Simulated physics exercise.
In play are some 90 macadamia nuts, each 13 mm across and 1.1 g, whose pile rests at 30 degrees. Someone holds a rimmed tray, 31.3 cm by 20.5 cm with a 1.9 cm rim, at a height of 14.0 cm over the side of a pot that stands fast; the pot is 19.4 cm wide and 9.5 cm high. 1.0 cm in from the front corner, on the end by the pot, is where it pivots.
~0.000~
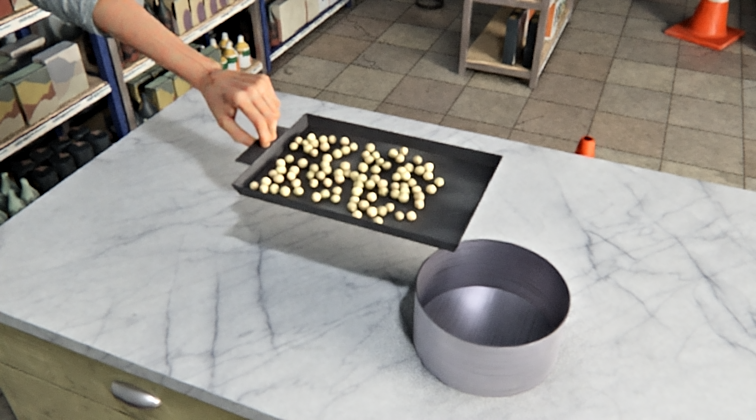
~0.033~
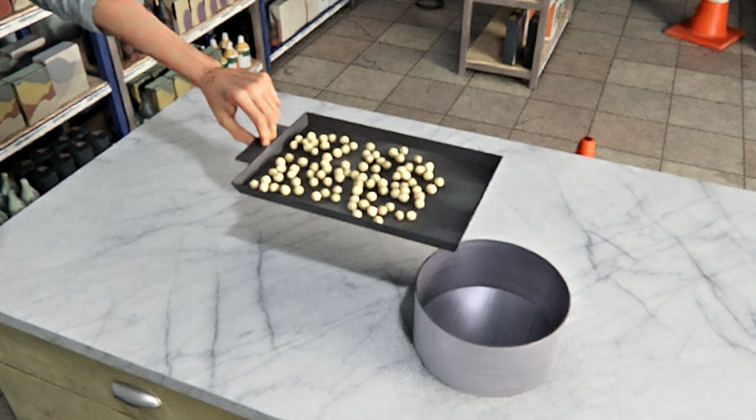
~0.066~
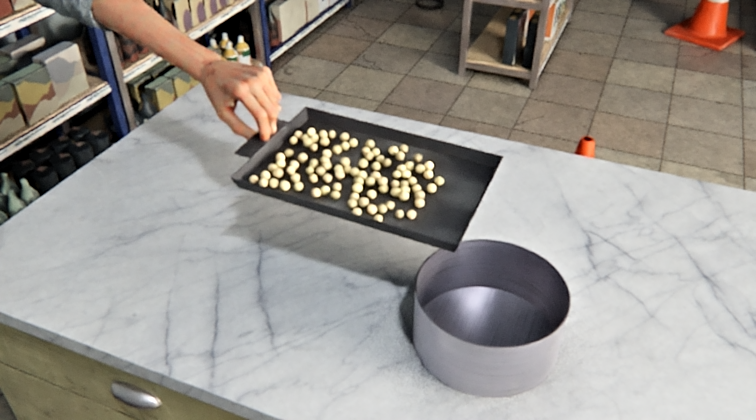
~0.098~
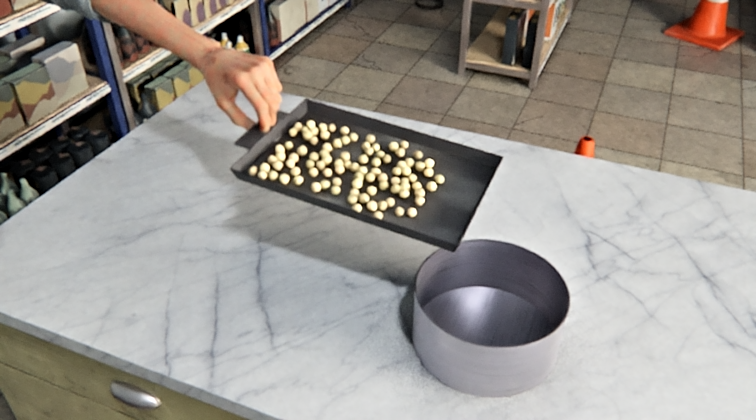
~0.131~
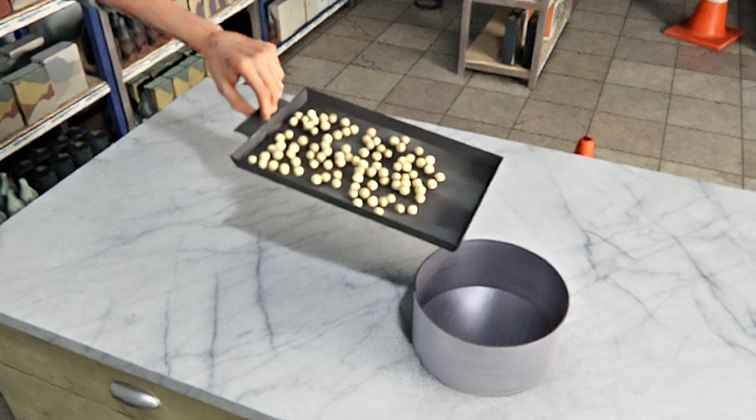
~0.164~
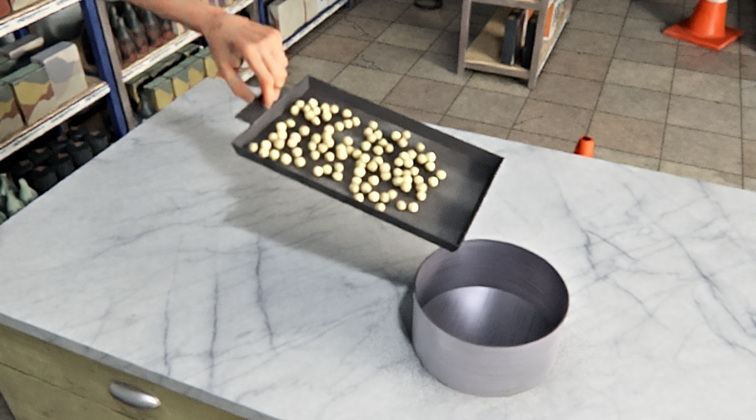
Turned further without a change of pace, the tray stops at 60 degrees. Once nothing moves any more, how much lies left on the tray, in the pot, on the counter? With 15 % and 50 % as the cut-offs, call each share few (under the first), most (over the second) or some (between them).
My estimate: Left on the tray: Some, pot: Some, counter: Some.
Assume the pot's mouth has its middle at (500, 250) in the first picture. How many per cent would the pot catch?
Estimate: ~ 60 %.
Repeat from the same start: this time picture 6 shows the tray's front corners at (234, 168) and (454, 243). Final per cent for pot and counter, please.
Pot 45, counter 25.
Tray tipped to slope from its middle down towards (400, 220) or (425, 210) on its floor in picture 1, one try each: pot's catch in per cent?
Estimate: Some 70 % and some 75 % respectively.
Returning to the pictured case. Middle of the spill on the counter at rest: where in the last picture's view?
(560, 253), about.
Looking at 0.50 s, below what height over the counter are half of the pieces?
Height: Around 20 cm.
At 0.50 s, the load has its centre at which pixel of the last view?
My estimate is roughly (453, 171).
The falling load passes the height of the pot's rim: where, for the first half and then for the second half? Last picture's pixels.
I'd mark about (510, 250) for the first half and about (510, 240) for the second.
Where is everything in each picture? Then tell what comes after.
In the first frame, tray tilt 0 degrees, front corners at (238, 183) and (454, 240); middle of the pieces at (355, 176); pot at (492, 288).
In the second frame, tray tilt 1 degrees, front corners at (238, 181) and (455, 240); middle of the pieces at (355, 175).
In the third frame, tray tilt 2 degrees, front corners at (238, 176) and (455, 240); middle of the pieces at (355, 172).
In the fourth frame, tray tilt 5 degrees, front corners at (237, 168) and (455, 240), lowest corner right back; middle of the pieces at (355, 168).
In the fifth frame, tray tilt 9 degrees, front corners at (237, 155) and (456, 241), lowest corner right back; middle of the pieces at (355, 161).
In the sixth frame, tray tilt 13 degrees, front corners at (238, 143) and (457, 241), lowest corner right back; middle of the pieces at (357, 154); pot at (491, 288). The tray's pace is about 120 degrees a second.
After 0.37 s, tilt 38 degrees; the tray holds 100 %, the pot 0 %.
Then, at 0.50 s, tilt 54 degrees; the tray holds 100 %, the pot 0 %.
After 0.76 s, tilt 60 degrees; the tray holds 35 %, the pot 25 %.
At rest (2.2 s), tray 30 %, pot 35 %, counter 40 %.
